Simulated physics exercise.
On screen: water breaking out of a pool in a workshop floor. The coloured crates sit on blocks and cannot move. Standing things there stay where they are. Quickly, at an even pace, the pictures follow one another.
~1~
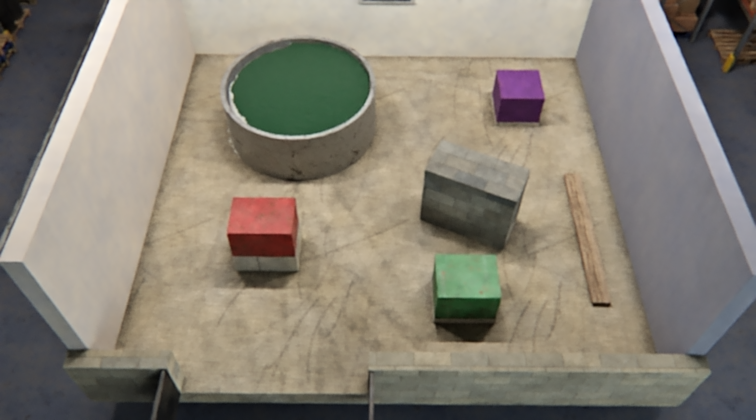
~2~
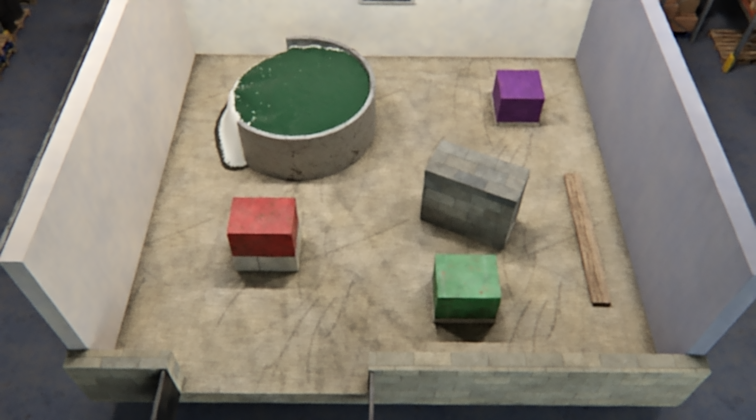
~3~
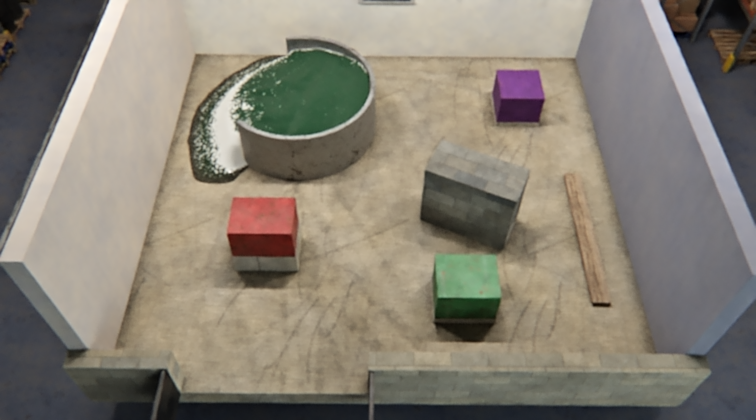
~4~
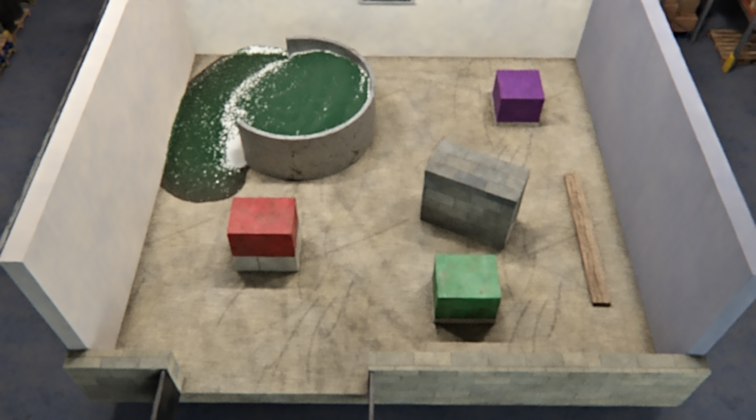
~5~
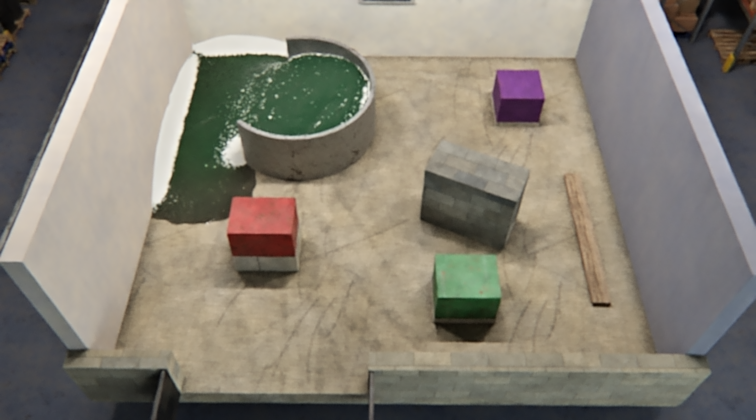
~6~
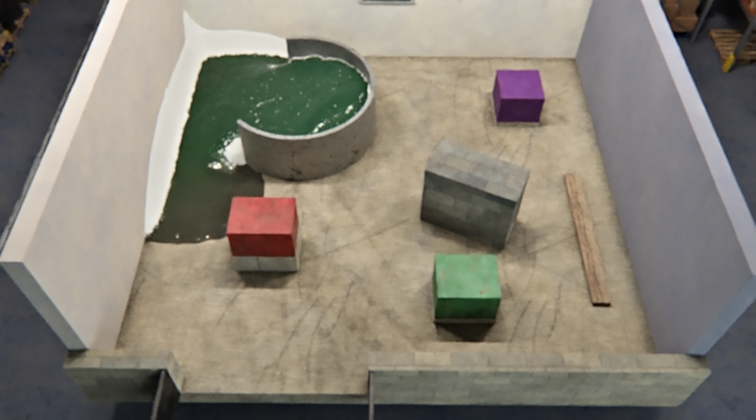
In a walled workshop floor area set with colored blocks, green water sits in a round pool, then breaks out through a gap on its left side and spreads across the floor along the left wall, toward the red block.
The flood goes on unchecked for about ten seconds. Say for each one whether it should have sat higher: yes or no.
Purple crate - yes; red crate - no; green crate - no.
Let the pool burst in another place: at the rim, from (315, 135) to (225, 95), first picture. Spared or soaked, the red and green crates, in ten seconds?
First, the red is flooded; second, the green is flooded.
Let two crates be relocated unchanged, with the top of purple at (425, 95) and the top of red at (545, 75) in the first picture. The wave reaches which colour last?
Last: The green crate.
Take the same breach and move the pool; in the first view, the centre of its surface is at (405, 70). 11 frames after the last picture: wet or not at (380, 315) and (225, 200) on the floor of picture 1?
The first spot is not reached, while the second is wetted.
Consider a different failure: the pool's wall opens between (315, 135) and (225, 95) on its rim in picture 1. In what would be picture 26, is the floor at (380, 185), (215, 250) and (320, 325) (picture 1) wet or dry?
In order: Swamped, swamped, swamped.
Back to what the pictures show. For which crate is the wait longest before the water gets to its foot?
That would be the one in green.
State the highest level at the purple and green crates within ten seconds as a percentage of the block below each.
The first reaches around 210 in a hundred, the second around 80.
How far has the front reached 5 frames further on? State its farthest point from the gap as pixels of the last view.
By then the tip should be at about (109, 374).
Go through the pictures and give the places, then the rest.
In the first frame, still water in the pool at (299, 88).
In the second frame, the front is at a hidden place, out from the gap at (238, 102).
In the third frame, the front is at a hidden place, out from the gap at (238, 103).
In the fourth frame, water pours out at (238, 105) and has run to (188, 196).
In the fifth frame, water pours out at (239, 106) and has run to (153, 214).
In the sixth frame, water pours out at (239, 107) and has run to (147, 236).
A moment on, water covers 25 % of the floor; the purple crate not reached, the red crate water round its plinth, the green crate not reached.
Next, water covers 35 % of the floor; the purple crate not reached, the red crate water round its plinth, the green crate not reached.
Then, water covers 55 % of the floor; the purple crate water round its plinth, the red crate water round its plinth, the green crate not reached.
Later, water covers 90 % of the floor; the purple crate water round its plinth, the red crate water round its plinth, the green crate water round its plinth.
In the end, water covers 100 % of the floor; the purple crate was topped, the red crate stayed above the water, the green crate stayed above the water.
